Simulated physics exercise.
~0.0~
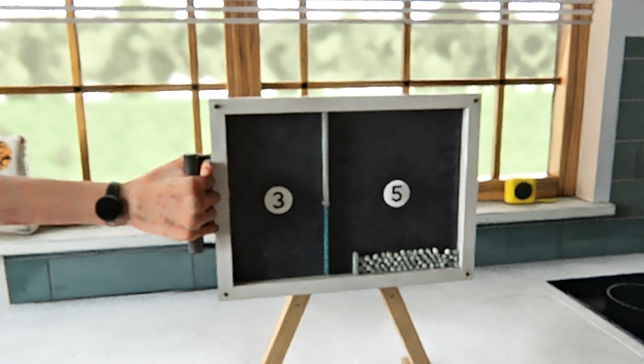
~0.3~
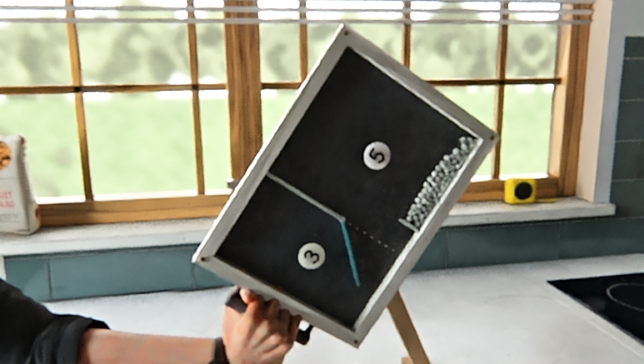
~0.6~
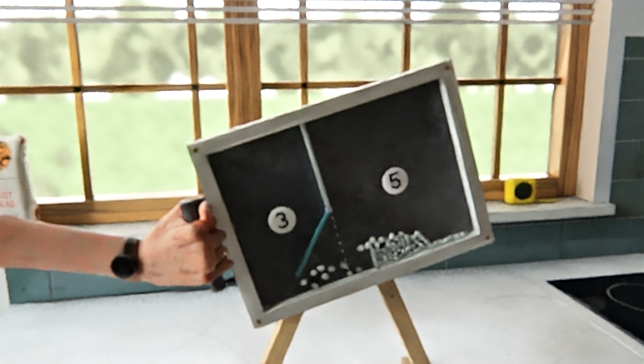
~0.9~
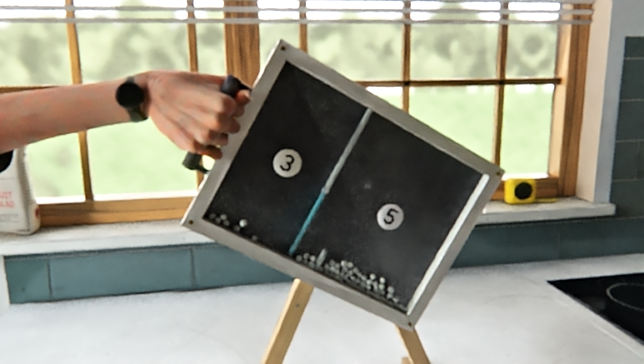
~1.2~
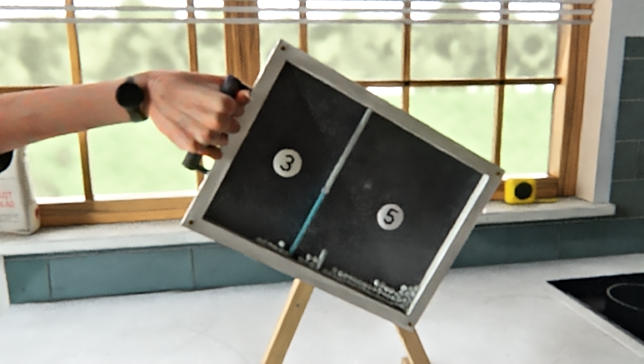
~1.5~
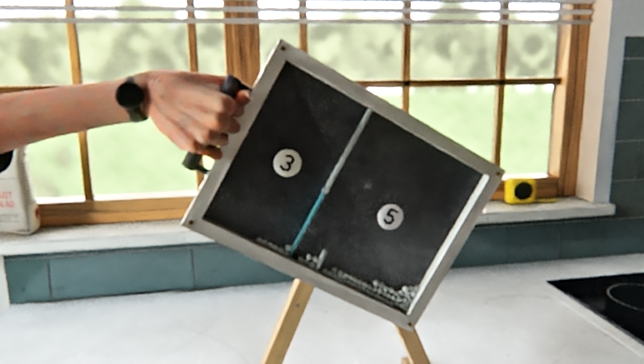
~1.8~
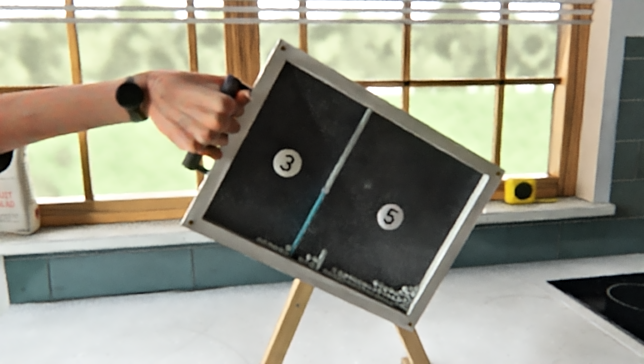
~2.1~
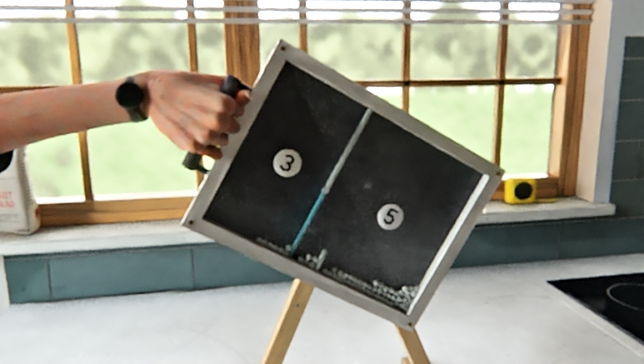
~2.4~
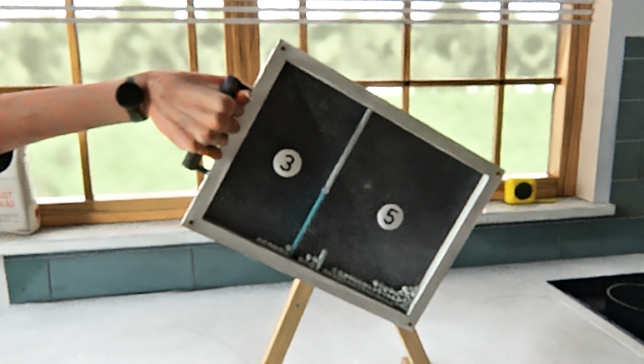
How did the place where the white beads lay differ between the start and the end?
At the start the beads lay together at the bottom right of the level case, in the side marked five. At the end their middle was further left and slightly lower, as they lay along the sloping bottom edge, mostly in side five with a few in side three.
A framed black case of white beads was turned by hand anticlockwise, the blue flap swinging open, then back clockwise past level as some beads slipped through before it shut. It stopped tilted, most beads in side five, a few in side three.
